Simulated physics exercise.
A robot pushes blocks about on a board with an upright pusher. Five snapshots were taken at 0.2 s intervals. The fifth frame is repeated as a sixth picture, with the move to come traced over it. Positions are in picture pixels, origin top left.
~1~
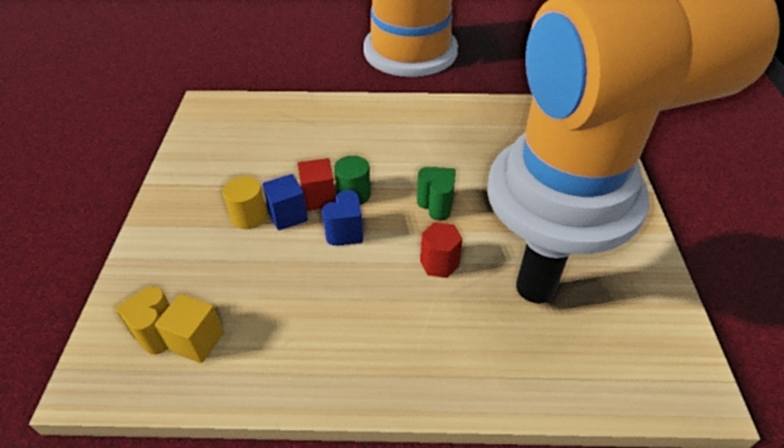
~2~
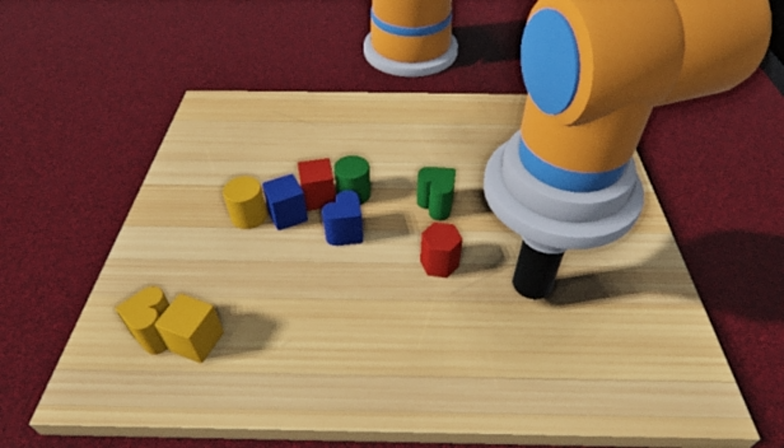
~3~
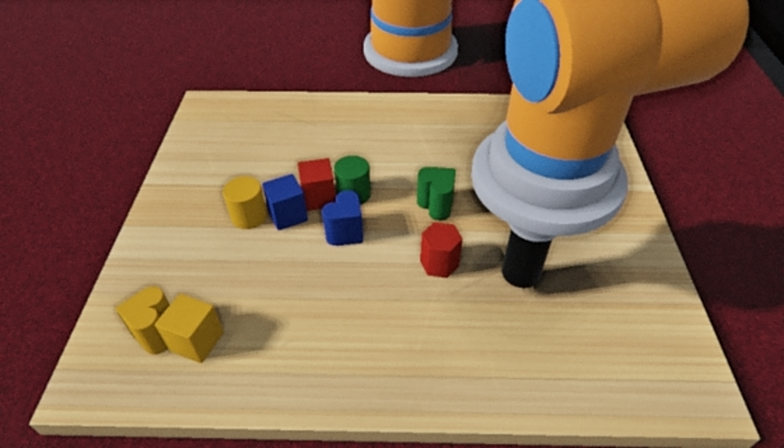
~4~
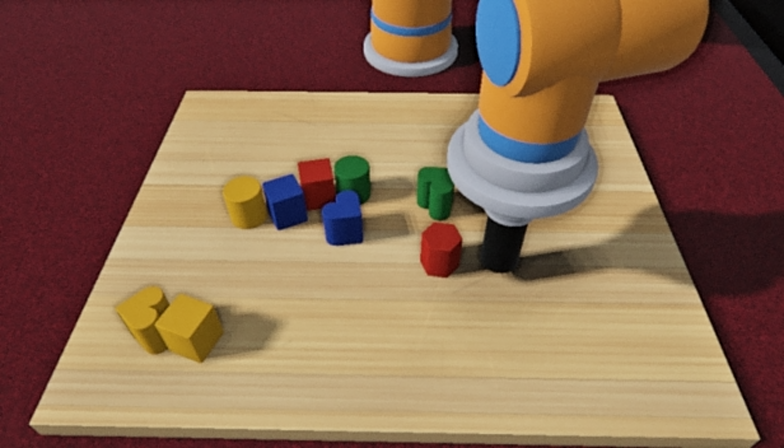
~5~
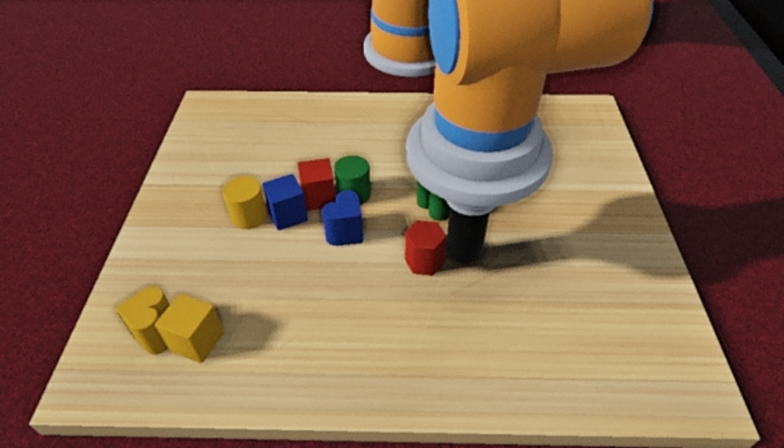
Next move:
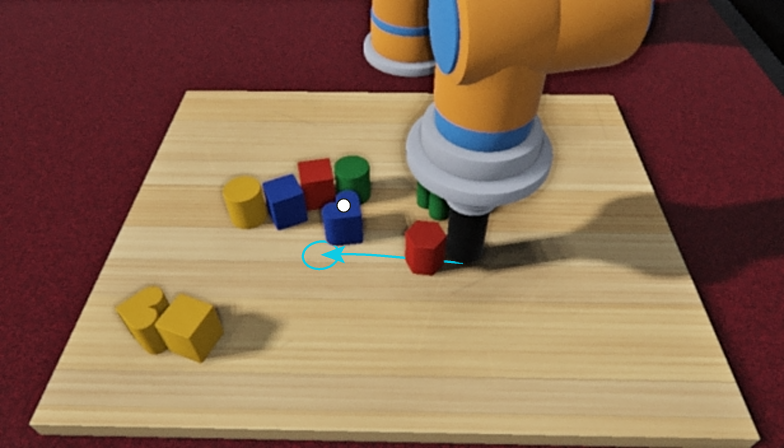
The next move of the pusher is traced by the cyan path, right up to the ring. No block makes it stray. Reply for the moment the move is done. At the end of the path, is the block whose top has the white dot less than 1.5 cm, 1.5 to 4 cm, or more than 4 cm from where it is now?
It goes under 1.5 cm.
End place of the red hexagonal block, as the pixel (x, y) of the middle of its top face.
The middle of its top is at (279, 239).
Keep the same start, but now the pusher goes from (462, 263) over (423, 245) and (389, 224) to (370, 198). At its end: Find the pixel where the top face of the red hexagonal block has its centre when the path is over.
The centre of its top face lies at (379, 227).
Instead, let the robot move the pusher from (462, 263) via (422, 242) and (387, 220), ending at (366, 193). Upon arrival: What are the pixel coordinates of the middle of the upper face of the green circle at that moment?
My estimate: (337, 153).
The line goes from (462, 263) through (391, 257) to (321, 255); the dot is on the blue heart.
On the path given first. One third of the way, pusher (415, 245); red hexagonal block (376, 230).
Two thirds of the way, pusher (365, 241); red hexagonal block (325, 232), turned 20° anticlockwise.
At the end, pusher (319, 241); blue square block unmoved; blue heart (337, 201); red hexagonal block (279, 239), turned 45° anticlockwise.
